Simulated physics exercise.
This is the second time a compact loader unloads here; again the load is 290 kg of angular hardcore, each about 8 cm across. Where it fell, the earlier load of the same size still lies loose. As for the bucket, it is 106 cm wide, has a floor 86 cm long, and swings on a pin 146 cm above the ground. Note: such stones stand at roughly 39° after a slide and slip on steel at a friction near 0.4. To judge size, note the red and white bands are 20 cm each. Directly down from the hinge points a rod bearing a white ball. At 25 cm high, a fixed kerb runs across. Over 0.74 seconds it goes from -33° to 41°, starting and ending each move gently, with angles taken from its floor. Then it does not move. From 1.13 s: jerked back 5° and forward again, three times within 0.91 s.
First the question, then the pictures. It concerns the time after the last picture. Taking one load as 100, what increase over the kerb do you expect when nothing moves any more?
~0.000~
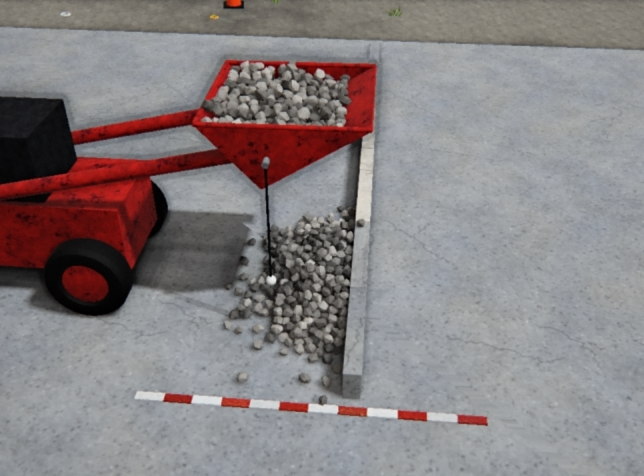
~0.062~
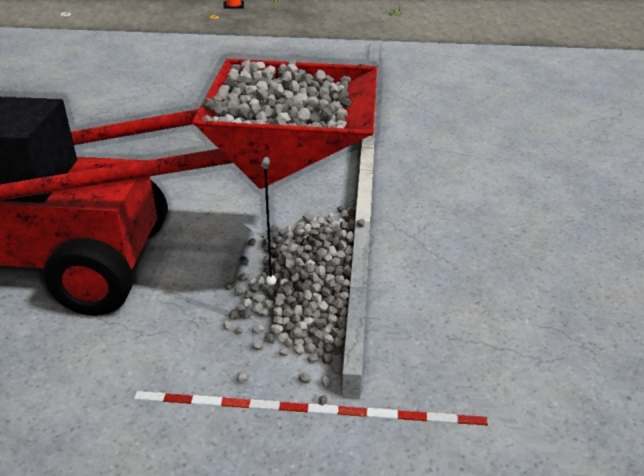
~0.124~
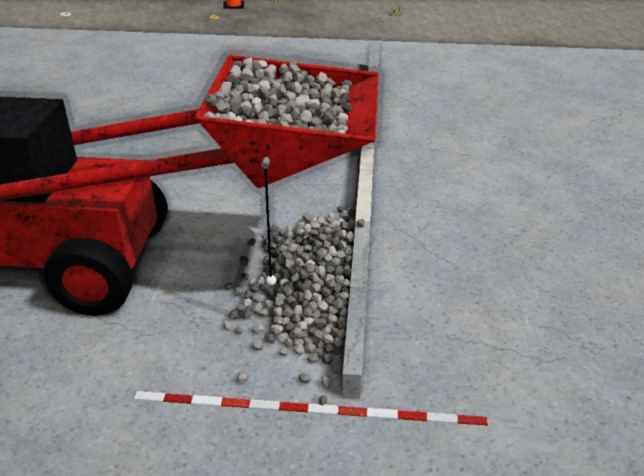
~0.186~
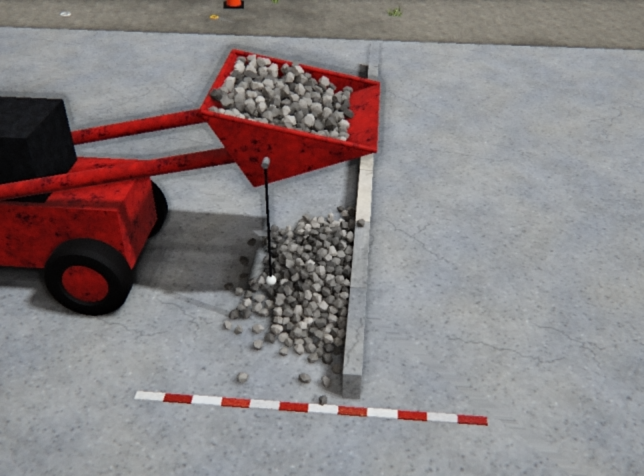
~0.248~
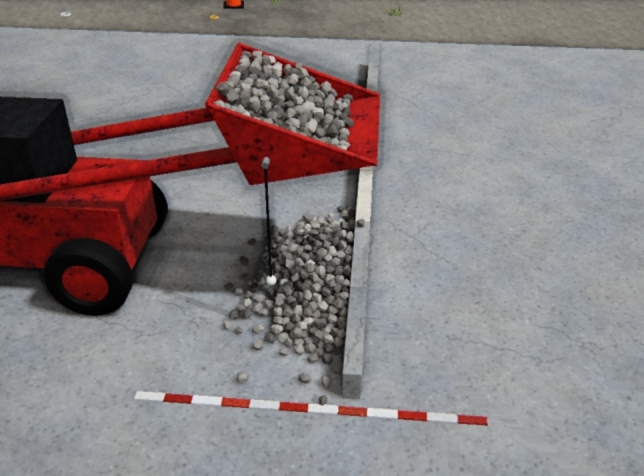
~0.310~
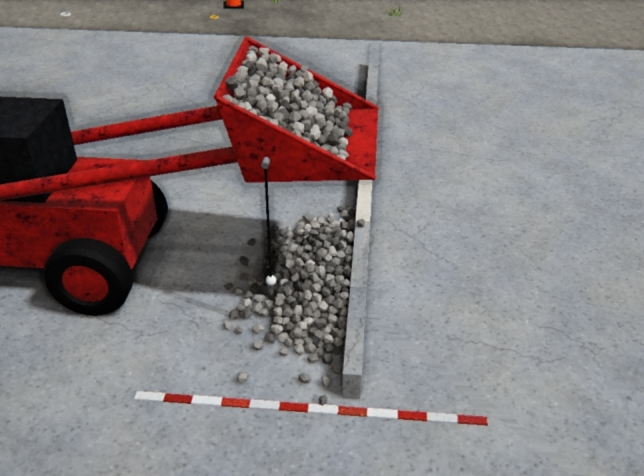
97 out of 100.
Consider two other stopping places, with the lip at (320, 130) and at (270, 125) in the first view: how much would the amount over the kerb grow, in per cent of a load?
First place about 45 %, second about 5 %.
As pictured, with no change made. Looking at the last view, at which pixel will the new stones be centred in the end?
In the last view, about pixel (413, 282).
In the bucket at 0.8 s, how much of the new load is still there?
It keeps some 90 percent of its load.
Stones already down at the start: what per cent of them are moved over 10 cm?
Near 0 per cent, I reckon.
After 0.6 s the floor is at 29°; in per cent of one load, 100 in the bucket, 100 on this side of the kerb; the foremost stones are at (348, 281).
After 0.8 s the floor is at 41°; in per cent of one load, 88 in the bucket, 112 on this side of the kerb; the foremost stones are at (363, 208).
After 2.5 s the floor is at 41°; in per cent of one load, 0 in the bucket, 103 on this side of the kerb, 97 over the kerb; the foremost stones are at (566, 270).
After 5.1 s the floor is at 41°; in per cent of one load, 0 in the bucket, 103 on this side of the kerb, 97 over the kerb; the foremost stones are at (566, 270). Net gain over the kerb, 97.
